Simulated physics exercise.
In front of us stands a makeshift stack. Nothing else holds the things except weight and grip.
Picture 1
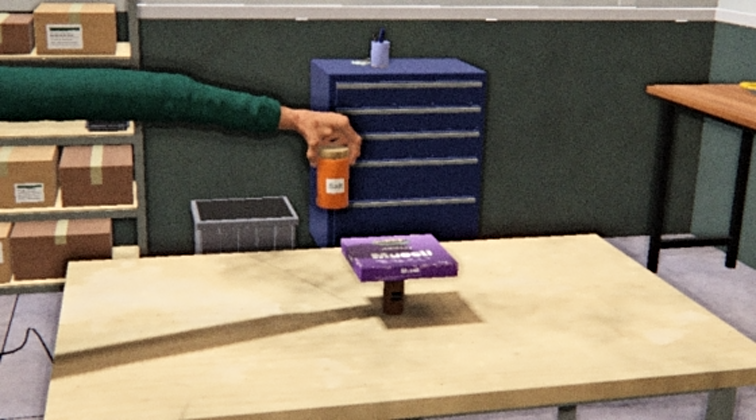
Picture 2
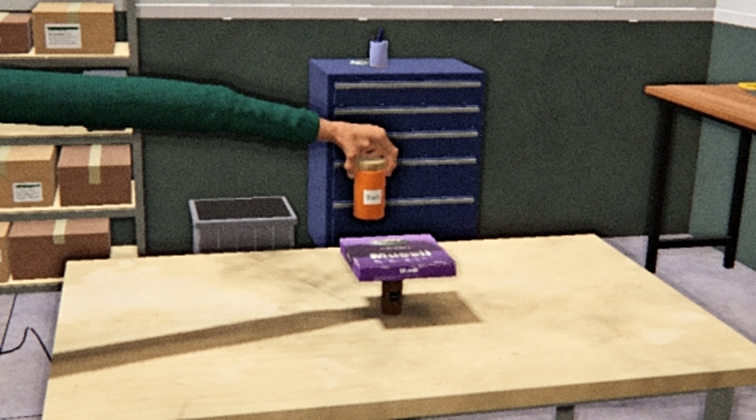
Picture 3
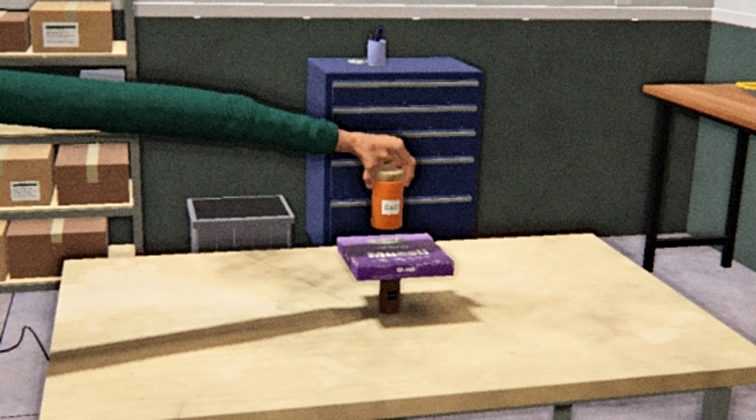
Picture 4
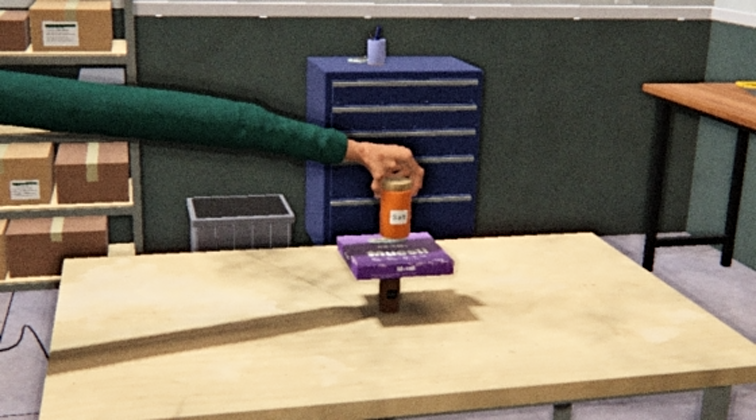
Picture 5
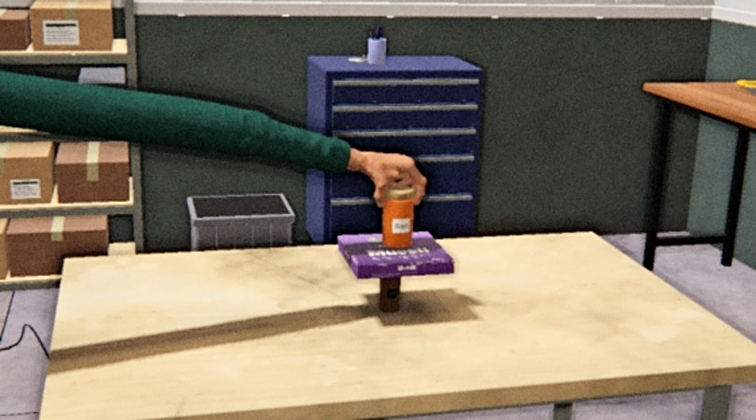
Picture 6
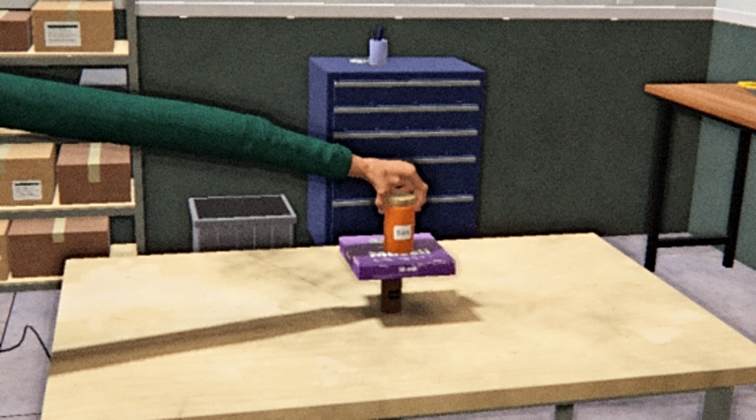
The video shows a hand in a green sleeve carrying an orange jar rightward and down over a purple muesli package balanced on a small brown shaker, then lowering it onto the package, the hand still on the jar.
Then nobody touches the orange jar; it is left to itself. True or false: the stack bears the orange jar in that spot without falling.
True.
Then, 0.20 s on from there, no change.
Then, 0.60 s on from there, orange jar resting near (399, 223).
In the end, all 3 unmoved. At the end, from the last picture's camera, orange jar near (399, 223). The stack stays up.
